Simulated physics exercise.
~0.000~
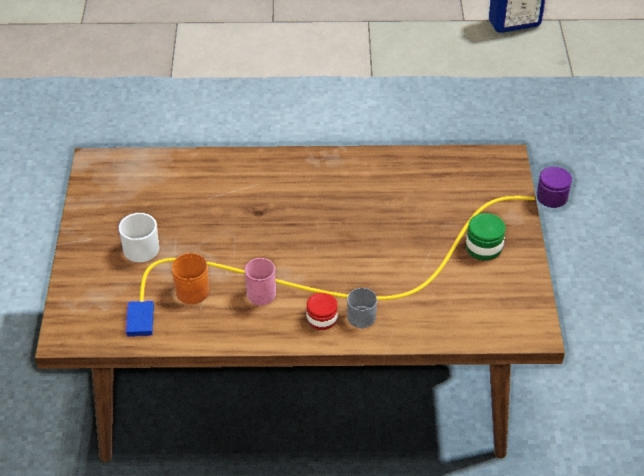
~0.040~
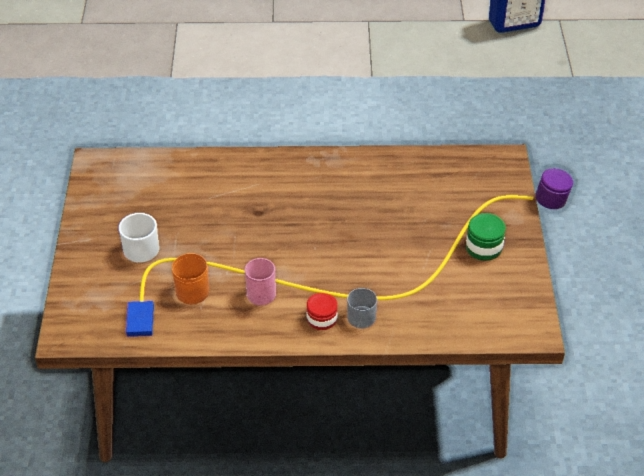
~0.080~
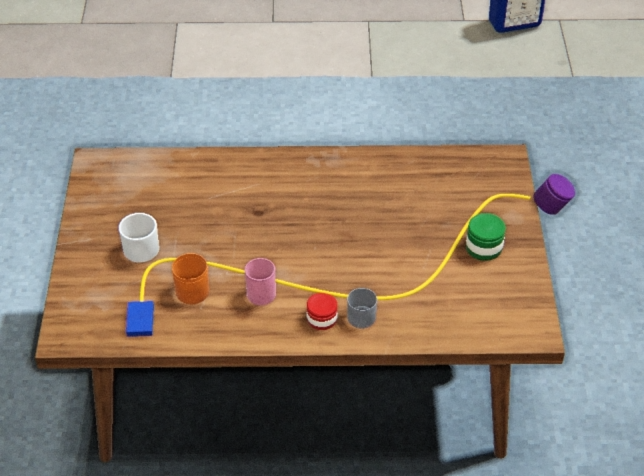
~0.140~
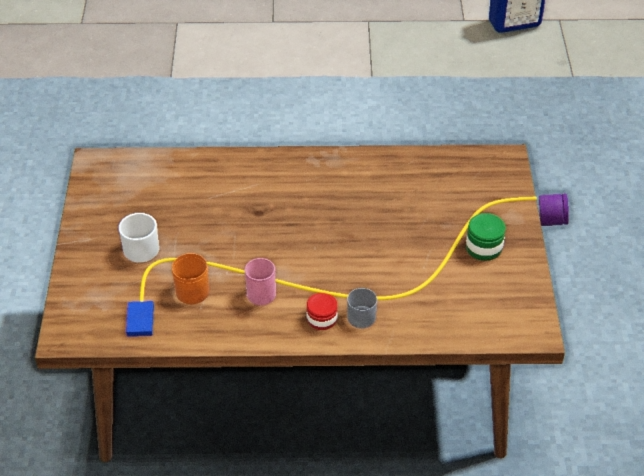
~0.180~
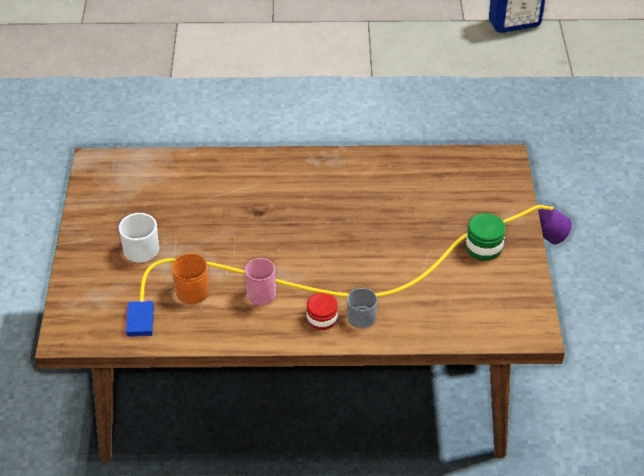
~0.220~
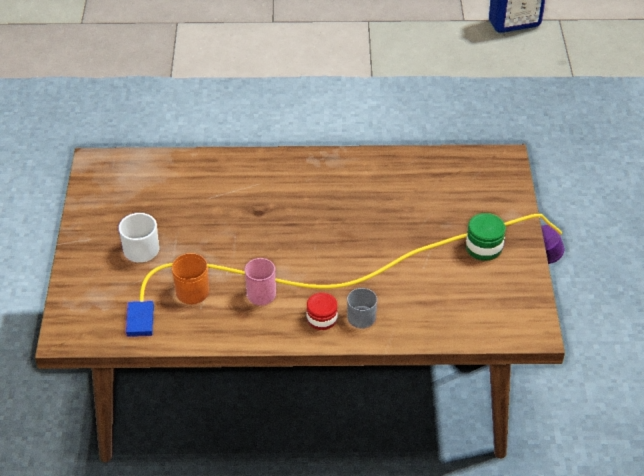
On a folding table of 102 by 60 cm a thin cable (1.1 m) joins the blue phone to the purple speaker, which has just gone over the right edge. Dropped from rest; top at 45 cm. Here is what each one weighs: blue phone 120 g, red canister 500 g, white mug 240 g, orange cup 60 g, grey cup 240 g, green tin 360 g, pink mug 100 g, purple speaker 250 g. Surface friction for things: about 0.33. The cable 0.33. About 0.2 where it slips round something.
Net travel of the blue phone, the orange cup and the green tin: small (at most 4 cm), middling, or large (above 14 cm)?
Blue phone - large, orange cup - large, green tin - small.
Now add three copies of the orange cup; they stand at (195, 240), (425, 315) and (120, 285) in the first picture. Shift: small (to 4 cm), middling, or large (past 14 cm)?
Slight, slight, slight.
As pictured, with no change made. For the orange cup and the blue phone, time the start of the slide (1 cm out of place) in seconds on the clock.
On the clock, orange cup 0.30 s and blue phone 0.30 s.
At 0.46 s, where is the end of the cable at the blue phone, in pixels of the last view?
(246, 277), roughly.
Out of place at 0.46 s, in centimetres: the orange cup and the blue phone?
Approx. shifts - orange cup: 15 cm; blue phone: 20 cm.
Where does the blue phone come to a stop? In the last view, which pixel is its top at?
Around (329, 210).
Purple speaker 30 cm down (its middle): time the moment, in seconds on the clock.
That comes at 0.32 seconds.
By 0.5 s, the cable's tail end at (246, 277); blue phone 22 cm off its start, orange cup 17 cm off its start, purple speaker over the edge.
By 0.7 s, the cable's tail end at (323, 234); blue phone 44 cm off its start, orange cup over the edge, purple speaker over the edge.
By 1.0 s, the cable's tail end at (334, 228); blue phone 47 cm off its start at (329, 210), orange cup over the edge, purple speaker over the edge.
By 1.2 s, the cable's tail end at (334, 228); blue phone 47 cm off its start, orange cup over the edge, purple speaker over the edge.
By 2.4 s, the cable's tail end at (334, 228); blue phone 47 cm off its start at (329, 210), orange cup over the edge, green tin 0 cm off its start at (487, 226), purple speaker over the edge.
